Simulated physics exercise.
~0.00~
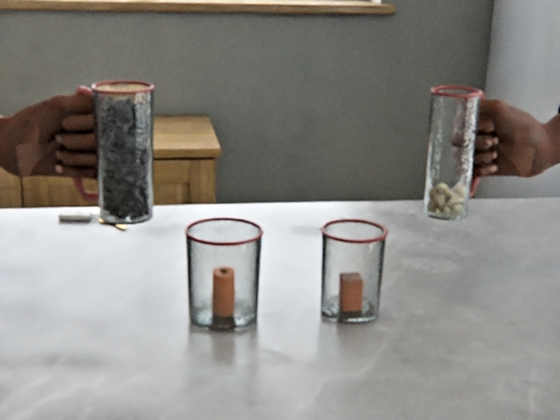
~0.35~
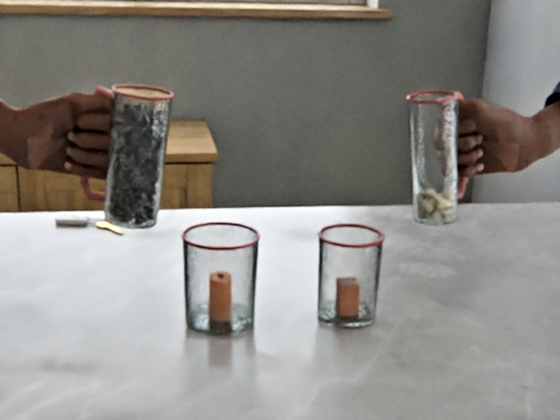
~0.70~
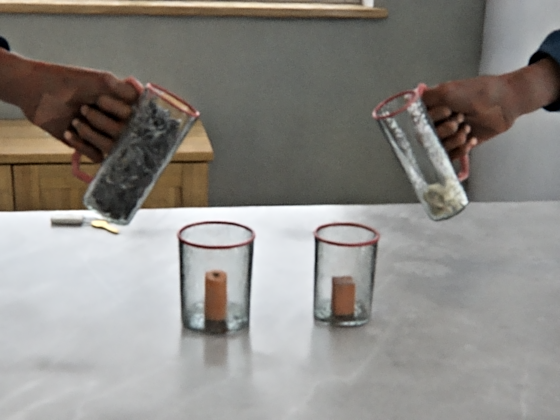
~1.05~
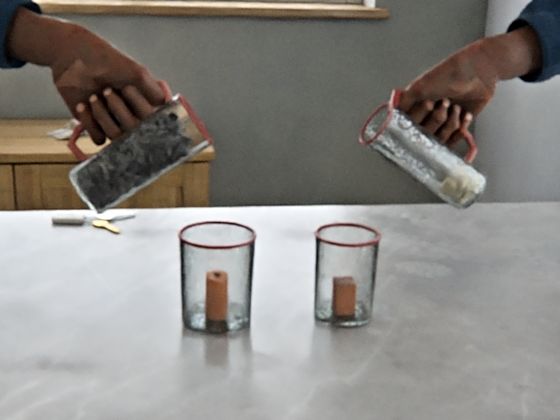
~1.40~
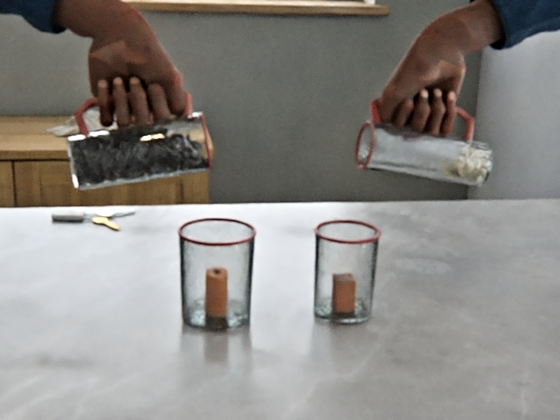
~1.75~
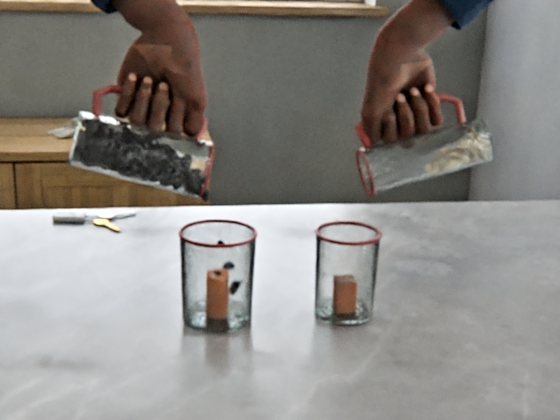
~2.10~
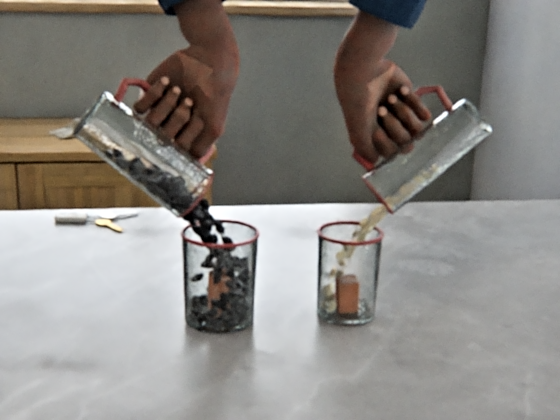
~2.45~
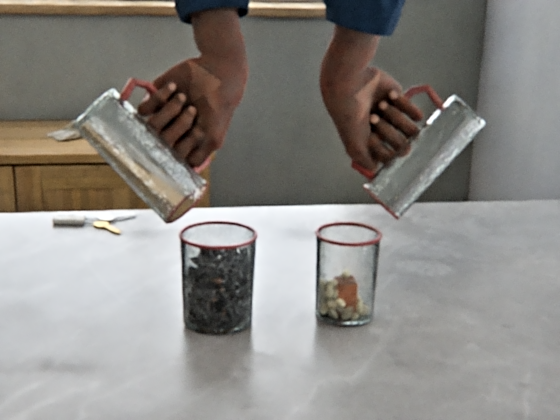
Two hands hold clear, red-rimmed mugs above a pale tabletop, seen from the front by a slightly swaying camera, with a wooden cabinet and grey wall behind. The left mug is packed with dark pieces, the right holds a few pale ones, and below stand two clear glasses, each containing a small reddish-brown block. The hands move inward and tip the mugs. A few dark pieces drop first, then both loads pour into the glasses. Finally, the emptied mugs hang tilted, the left block buried under dark pieces while the right one still shows above the pale ones.
